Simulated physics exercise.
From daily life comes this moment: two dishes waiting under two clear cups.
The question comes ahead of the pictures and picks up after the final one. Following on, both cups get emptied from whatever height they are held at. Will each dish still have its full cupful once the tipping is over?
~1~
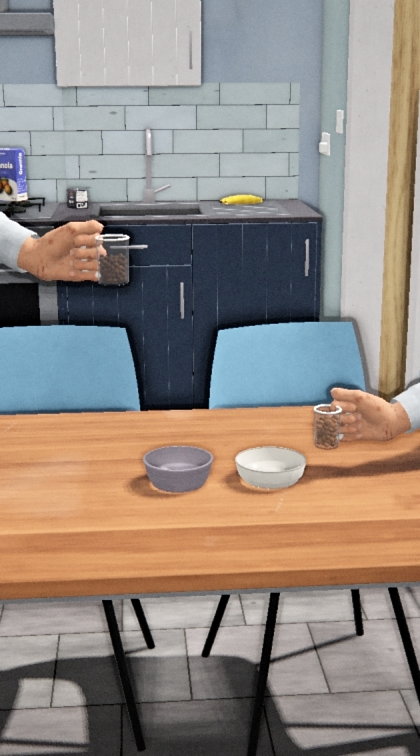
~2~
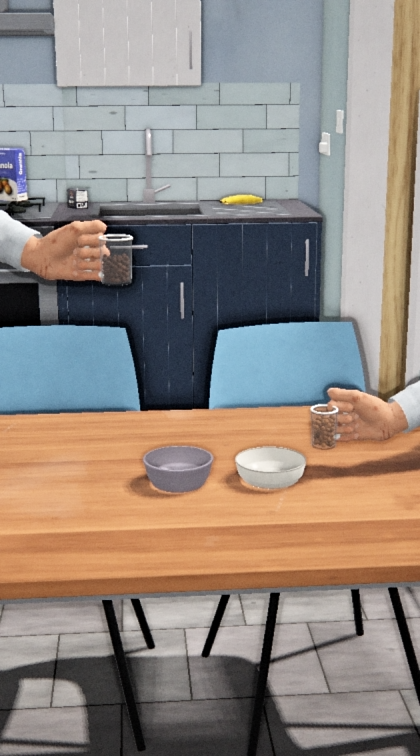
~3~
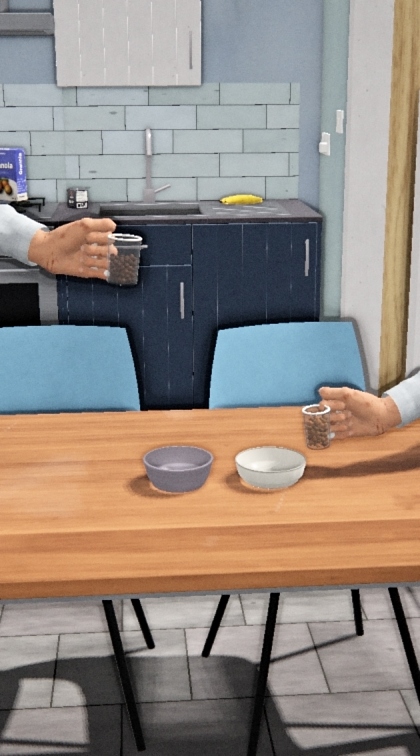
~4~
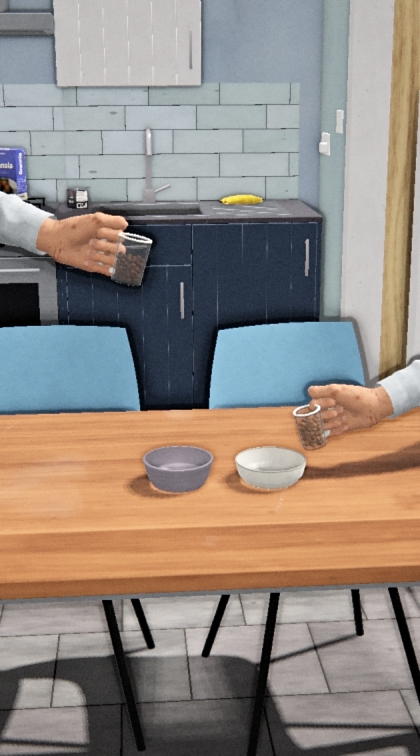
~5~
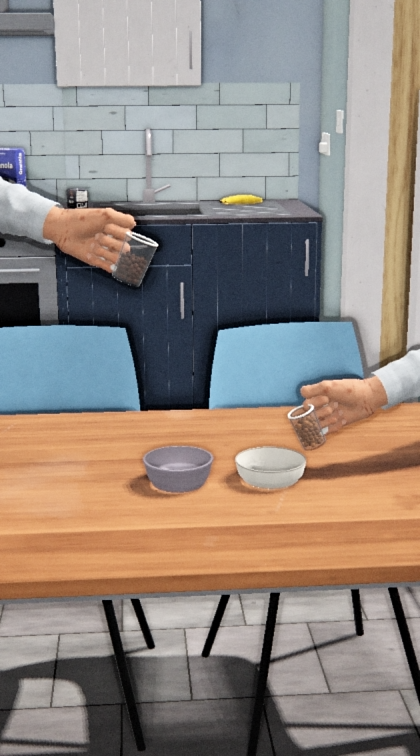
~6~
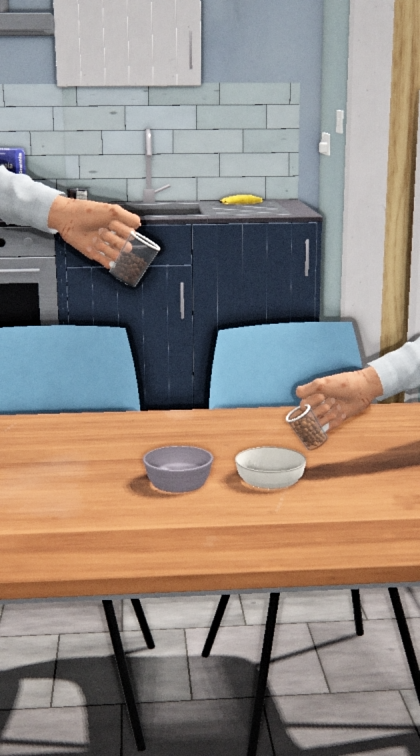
Left dish: No. Right dish: Yes.
Then, 0.50 s past the last view, left, all still in the cup; right, all still in the cup.
Then, 0.94 s past the last view, left, nearly all still in the cup, a small part in the air; right, most still in the cup, a small part in the dish, a stray few in the air.
Then, 1.31 s past the last view, left, about half in the dish, a stray few outside the dish, about half in the air; right, all in the dish.
Finally, left, most in the dish, a small part outside the dish; right, all in the dish, none outside the dish.
